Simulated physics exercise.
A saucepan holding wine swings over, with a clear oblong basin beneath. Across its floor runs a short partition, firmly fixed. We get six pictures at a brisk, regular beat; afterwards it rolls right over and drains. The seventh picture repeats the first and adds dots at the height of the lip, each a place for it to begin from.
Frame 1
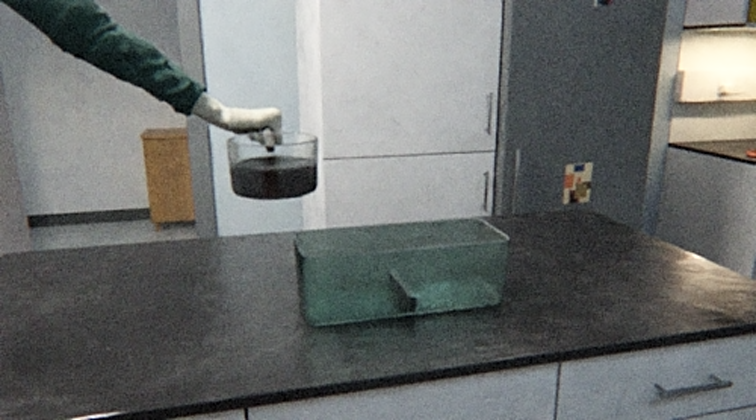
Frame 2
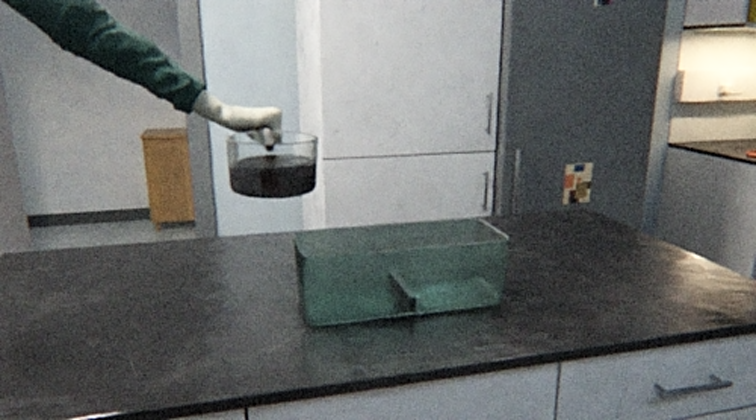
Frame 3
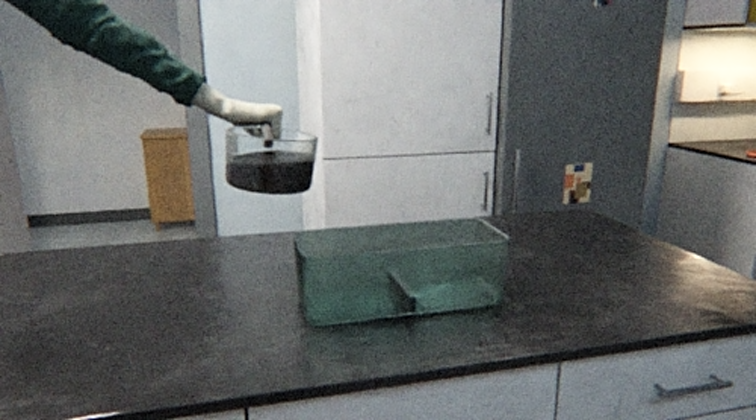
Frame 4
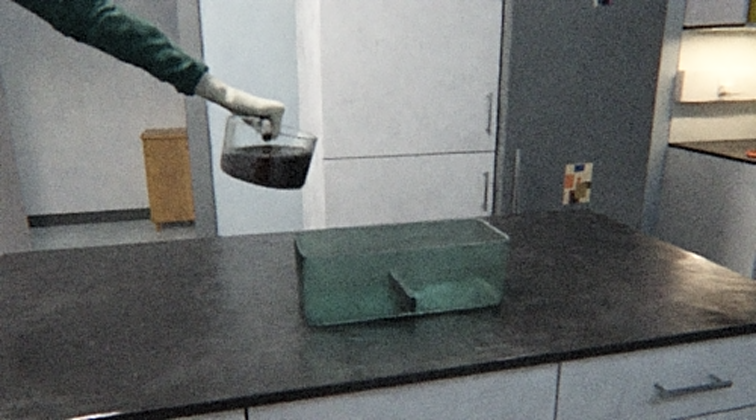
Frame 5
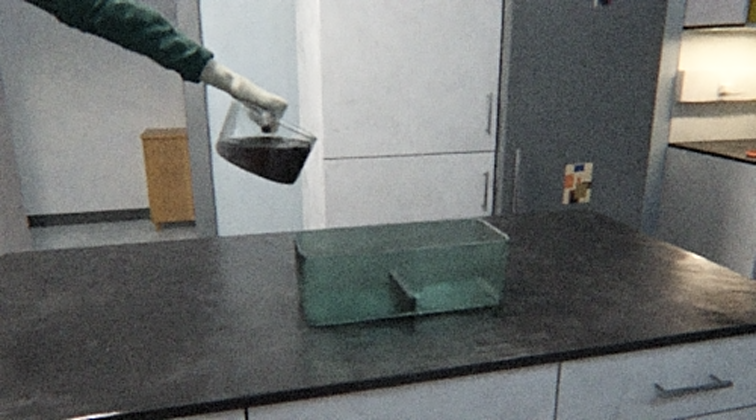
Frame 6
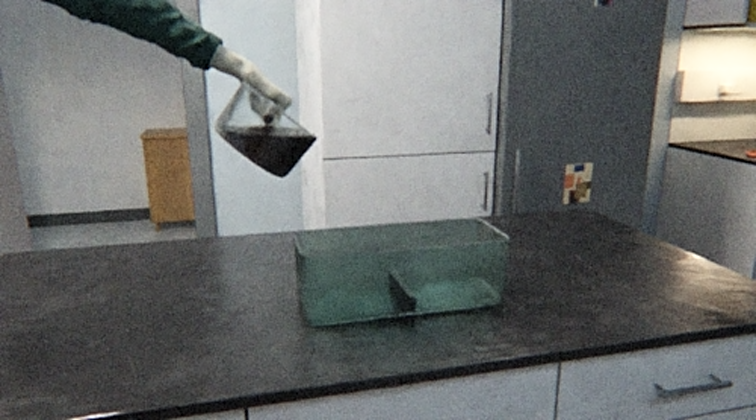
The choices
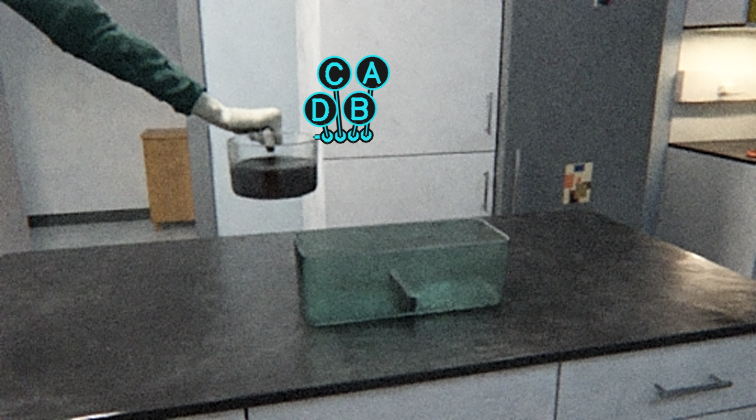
To begin with, a gloved hand at the end of a green sleeve holds a clear pan of dark liquid level above an oblong glass basin with a short partition, on a dark countertop. The hand then steadily tilts the pan down to the right, the liquid staying inside.
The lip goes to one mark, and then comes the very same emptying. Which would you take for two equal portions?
Choose D.
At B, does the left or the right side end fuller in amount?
The right side.
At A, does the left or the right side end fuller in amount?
The right side.
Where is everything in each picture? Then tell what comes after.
The first picture shows upright, lip at (315, 137); basin from (305, 324) to (502, 301); top of the wall at (401, 282); nothing has left yet.
The second picture shows upright, lip at (315, 137); nothing has left yet.
The third picture shows tipped about 7°, lip at (315, 137); nothing has left yet.
The fourth picture shows tipped about 15°, lip at (315, 137); nothing has left yet.
The fifth picture shows tipped about 26°, lip at (315, 137); nothing has left yet.
The sixth picture shows tipped about 39°, lip at (315, 137); nothing has left yet.
In cyan, A at (366, 135); B at (353, 135); C at (340, 136); D at (327, 136).
Choosing A, about 12 % ends left of the wall and 86 % right of it.
Choosing B, about 14 % ends left of the wall and 84 % right of it.
Choosing C, about 20 % ends left of the wall and 79 % right of it.
Choosing D, about 48 % ends left of the wall and 49 % right of it.
